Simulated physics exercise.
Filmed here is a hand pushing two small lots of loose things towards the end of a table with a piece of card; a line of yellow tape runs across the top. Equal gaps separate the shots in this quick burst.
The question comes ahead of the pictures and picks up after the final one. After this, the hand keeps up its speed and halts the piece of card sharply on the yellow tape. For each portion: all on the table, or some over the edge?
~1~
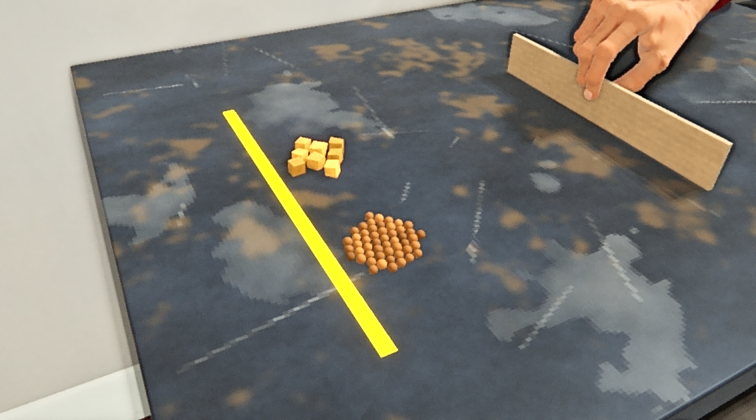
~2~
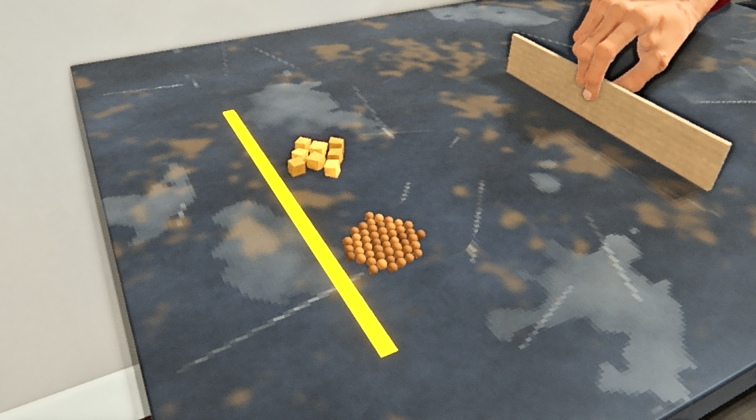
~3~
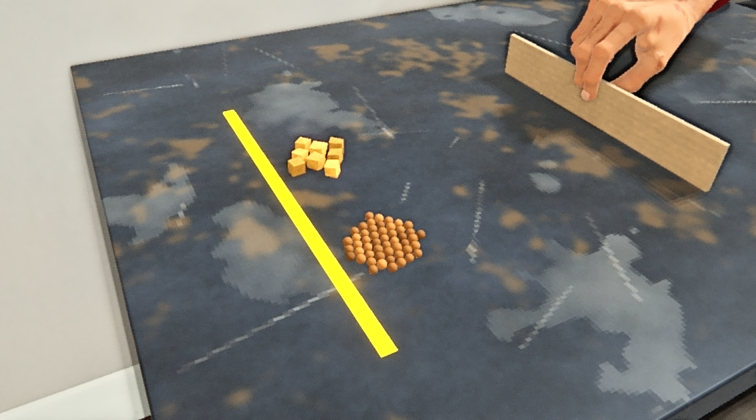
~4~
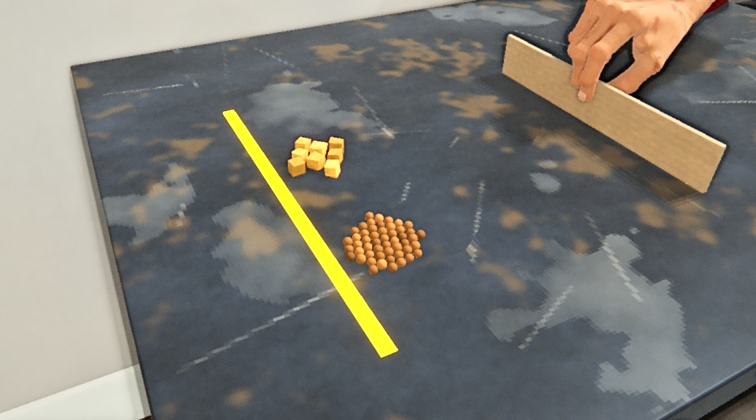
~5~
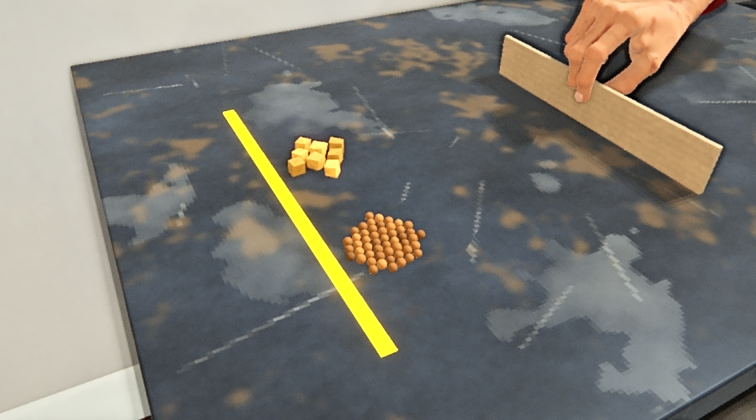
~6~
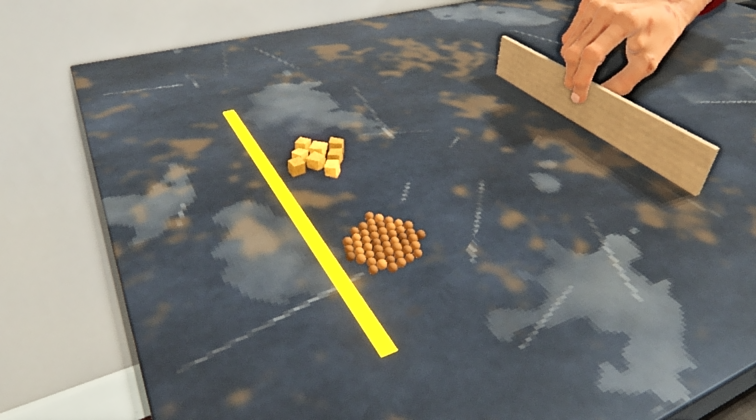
The near portion will never leave the surface, the far portion will never leave the surface.
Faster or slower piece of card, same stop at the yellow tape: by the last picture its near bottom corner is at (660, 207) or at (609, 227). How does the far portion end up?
Earlier try: It stays put completely. Later try: It stays put completely.
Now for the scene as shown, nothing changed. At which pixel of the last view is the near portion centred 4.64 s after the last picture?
In the last picture's pixels, the middle is about (304, 274).
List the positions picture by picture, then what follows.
The first picture shows piece of card at (702, 156), at rest; yellow tape at (233, 119), well back from the edge; edge at (114, 258); near portion at (386, 246), some cereal balls; far portion at (316, 162), a few croutons.
The second picture shows piece of card at (701, 156), at rest; far portion at (316, 162).
The third picture shows piece of card at (699, 157); near portion at (386, 246).
The fourth picture shows piece of card at (696, 158); far portion at (316, 162).
The fifth picture shows piece of card at (693, 159); near portion at (386, 246).
The sixth picture shows piece of card at (689, 161); yellow tape at (233, 119); edge at (114, 258); near portion at (386, 246); far portion at (316, 162).
Then, 2.17 s after the last picture, piece of card still moving, near (453, 117); near portion all on the table, its front near (350, 257); far portion all on the table, its front near (296, 167).
Then, 4.36 s after the last picture, piece of card stopped at the yellow tape; near portion all on the table, its front near (271, 287); far portion all on the table, its front near (227, 182).
At rest, piece of card stopped at the yellow tape; near portion all on the table, its front near (270, 287); far portion all on the table, its front near (227, 182).
